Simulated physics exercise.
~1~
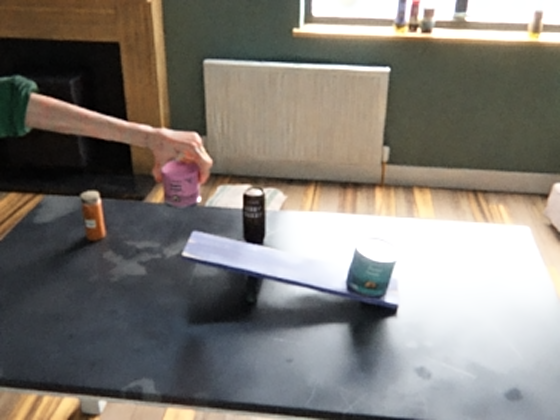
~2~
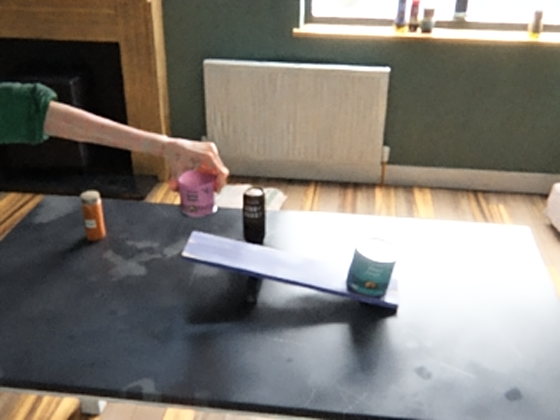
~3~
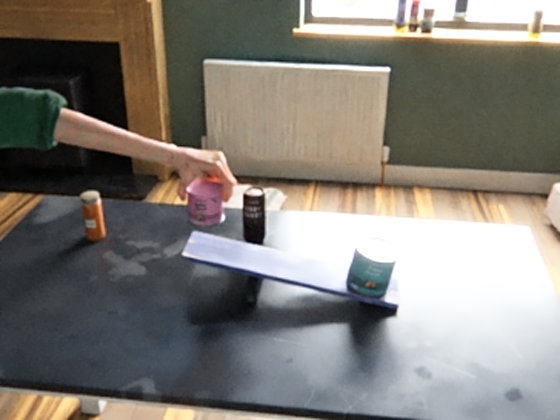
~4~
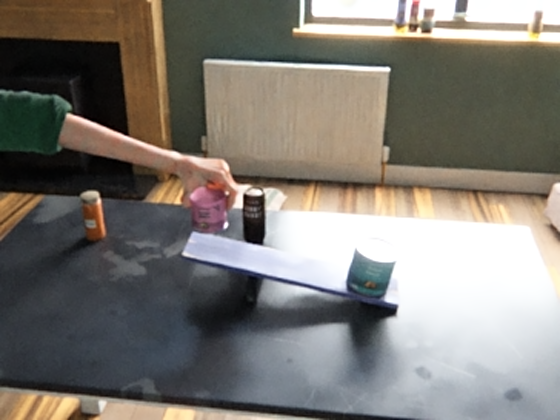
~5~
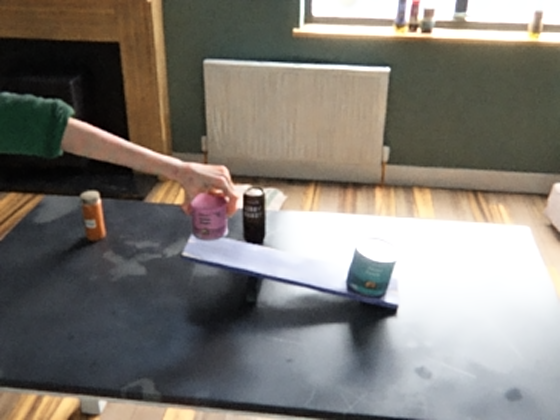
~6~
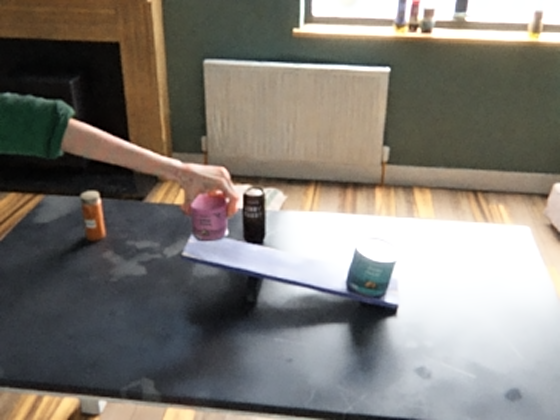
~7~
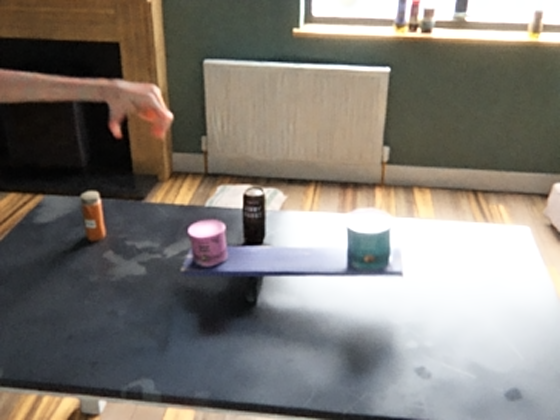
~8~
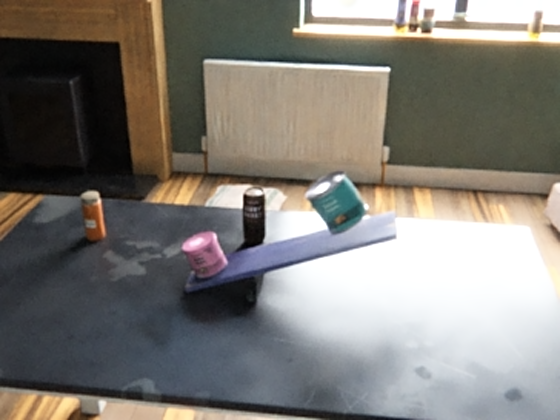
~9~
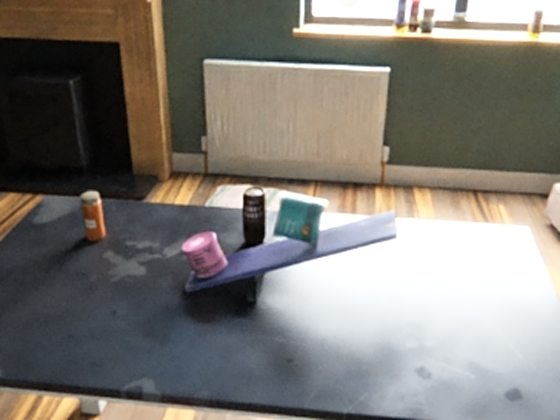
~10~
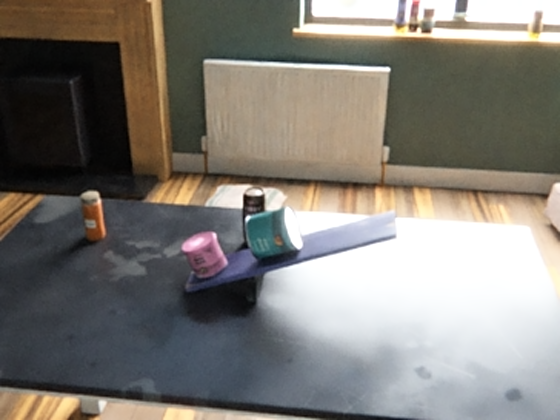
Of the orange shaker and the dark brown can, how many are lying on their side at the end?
Neither of them is lying on its side. The orange shaker and the brown can both still stand upright.
